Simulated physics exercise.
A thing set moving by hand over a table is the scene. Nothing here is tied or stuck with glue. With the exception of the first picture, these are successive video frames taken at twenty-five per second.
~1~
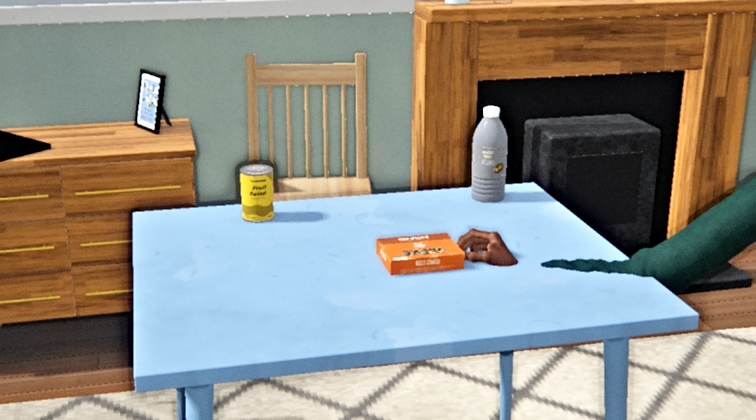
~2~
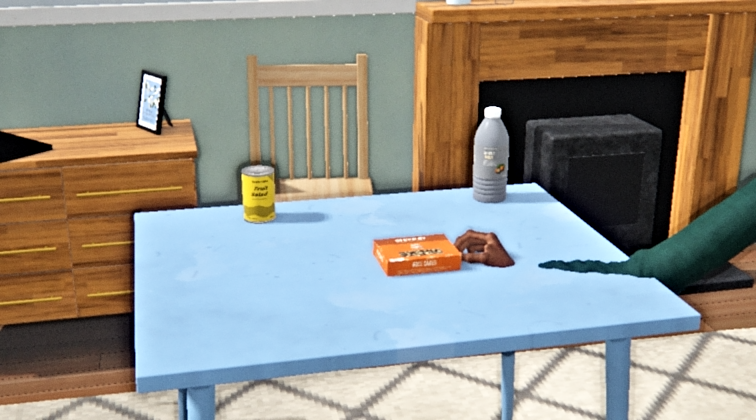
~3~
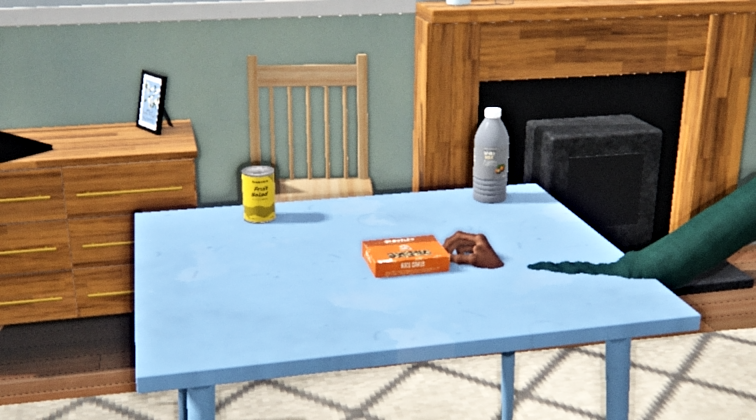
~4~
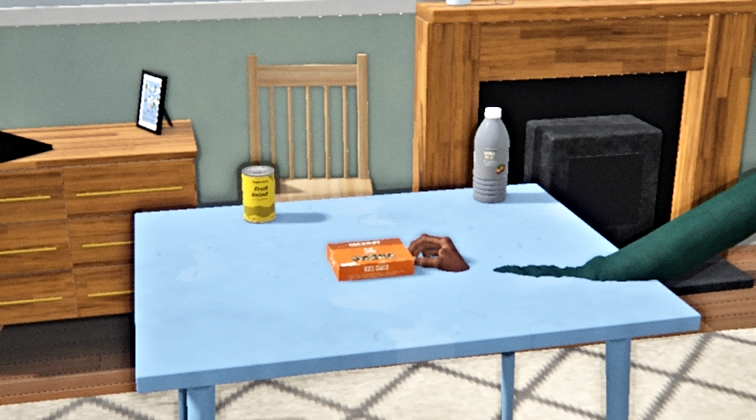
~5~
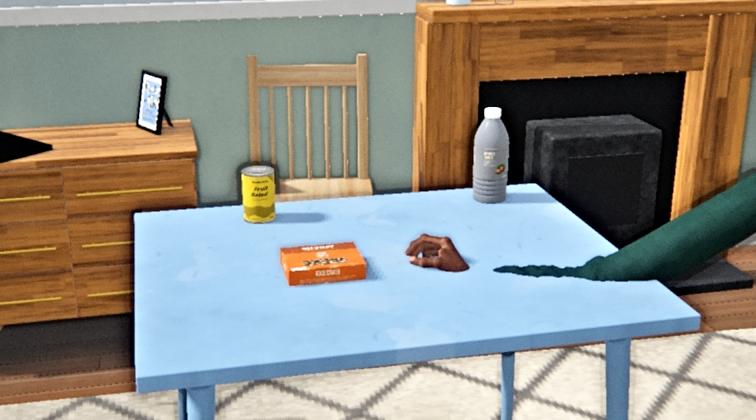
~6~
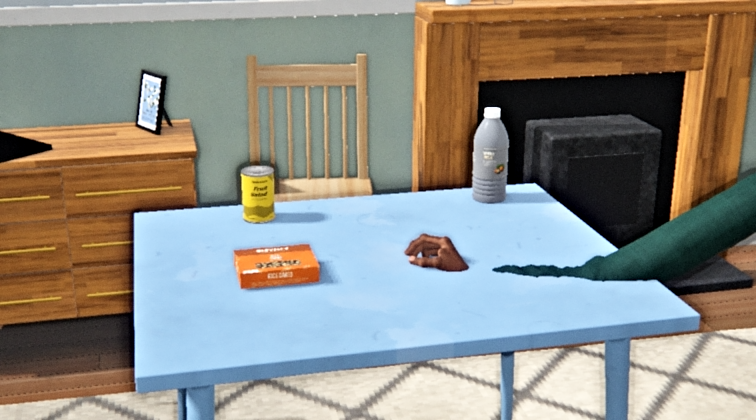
An orange packet was pushed left across a blue table by a brown hand, slowly at first, then slid farther left on its own after the hand stopped, past a yellow can and grey bottle.
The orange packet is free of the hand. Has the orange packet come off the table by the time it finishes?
Looks like it ends up off the table, then.
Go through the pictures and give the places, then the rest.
Under the hand; orange packet (420, 254), in the first frame.
Under the hand; orange packet (416, 255), in the second frame.
Under the hand; orange packet (405, 256), in the third frame.
Orange packet (370, 259), in the fourth frame.
Orange packet (322, 264) displaced about its own width, in the fifth frame.
Orange packet (276, 266) displaced about its own width, in the sixth frame.
Then, 0.10 s past the last view, orange packet displaced well along near (166, 276).
Then, 0.30 s past the last view, orange packet now off the table.
Then, 0.50 s past the last view, things are still on the move.
Then, 0.70 s past the last view, as before.
Finally, off the table, orange packet.
